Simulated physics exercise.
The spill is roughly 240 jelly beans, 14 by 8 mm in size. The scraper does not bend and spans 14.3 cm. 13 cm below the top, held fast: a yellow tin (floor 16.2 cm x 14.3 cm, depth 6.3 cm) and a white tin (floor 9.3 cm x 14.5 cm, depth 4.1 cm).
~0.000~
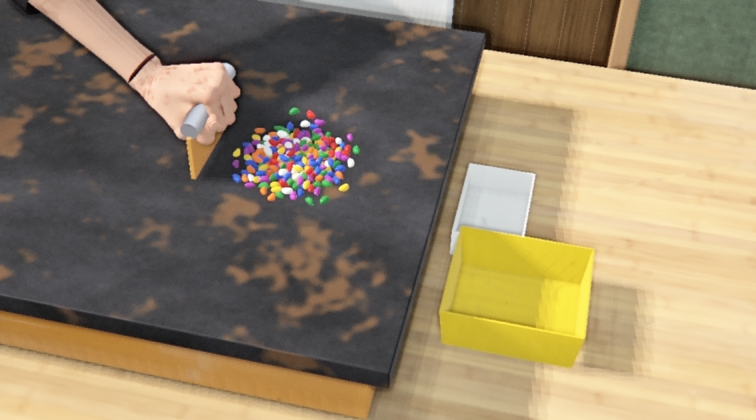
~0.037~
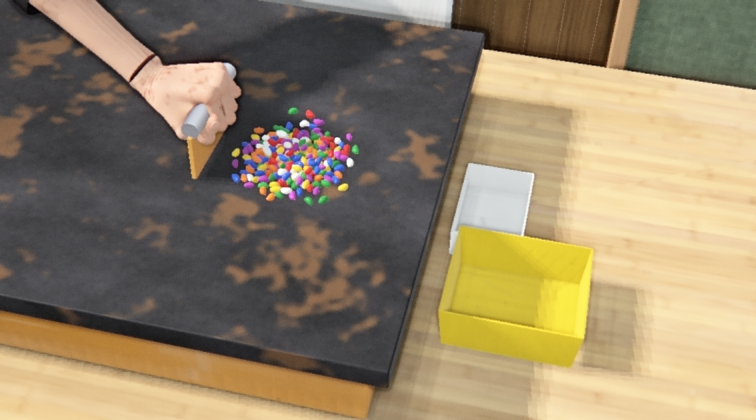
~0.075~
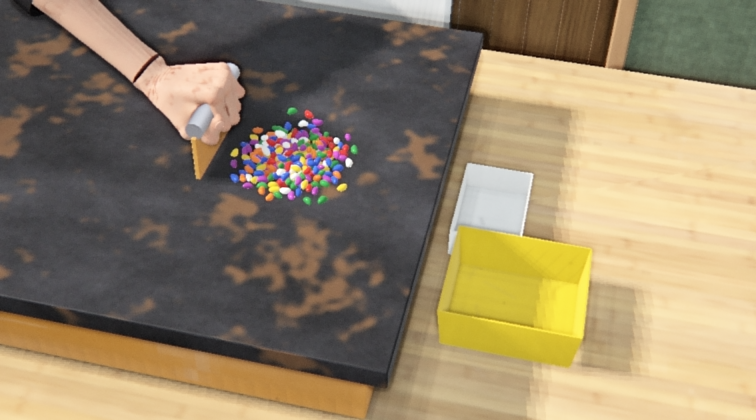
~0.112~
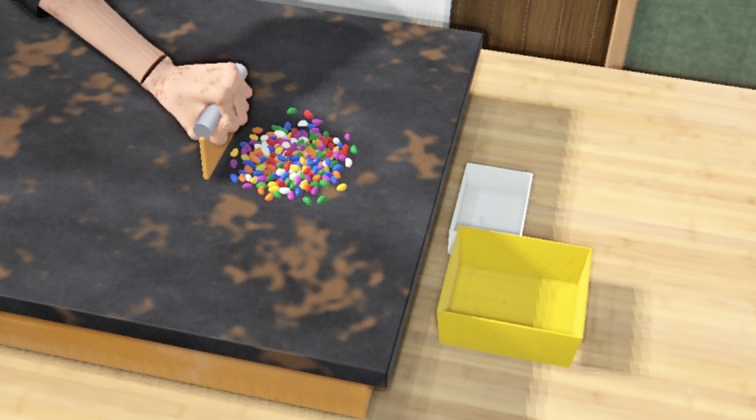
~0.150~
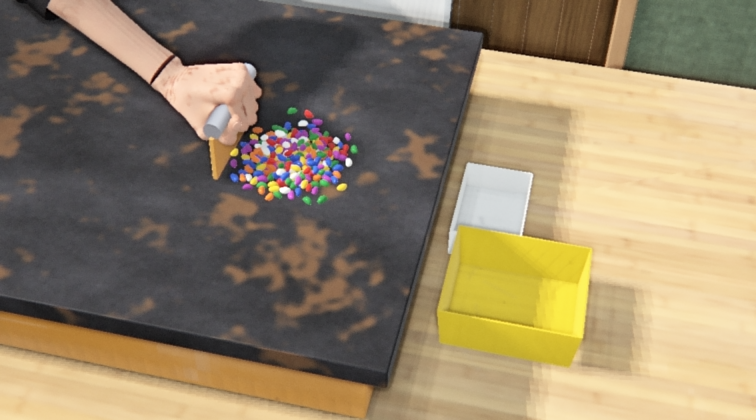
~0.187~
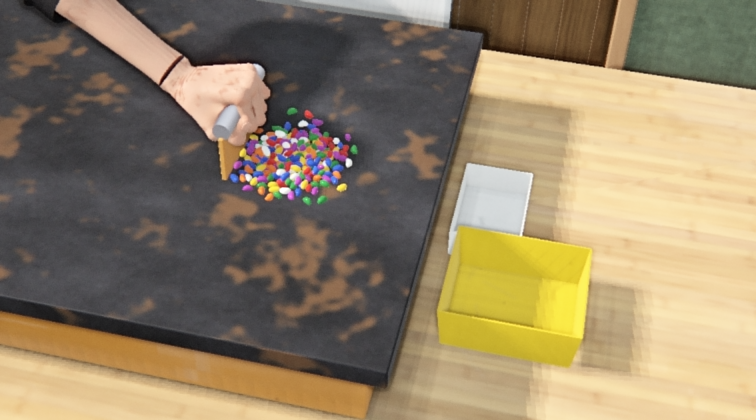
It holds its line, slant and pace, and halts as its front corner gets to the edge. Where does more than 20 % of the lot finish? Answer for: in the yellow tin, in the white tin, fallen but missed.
Yellow tin: No, white tin: Yes, missed: No.
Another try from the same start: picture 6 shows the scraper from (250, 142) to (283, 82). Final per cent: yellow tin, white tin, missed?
Yellow tin 0, white tin 50, missed 5.
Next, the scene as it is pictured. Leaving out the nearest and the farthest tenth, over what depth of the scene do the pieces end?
Some 22 cm.
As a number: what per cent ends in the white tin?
Roughly 50 per cent.
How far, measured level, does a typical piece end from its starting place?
Roughly 24 cm.
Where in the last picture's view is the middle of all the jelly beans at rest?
At about (459, 241).
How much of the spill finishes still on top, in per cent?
Roughly 40 per cent.
Then, at 0.58 s, scraper 16 cm from its start, spill 17 cm wide; still on top 100 %.
After 0.97 s, scraper 28 cm from its start, spill 22 cm wide; white tin 5 %, off the edge, not caught 10 %, still on top 85 %.
Then, at 1.31 s, scraper 31 cm from its start, spill 24 cm wide; white tin 50 %, off the edge, not caught 5 %, still on top 40 %.
At rest (1.9 s), yellow tin 0 %, white tin 50 %, fallen but missed 5 %, still on top 40 %.
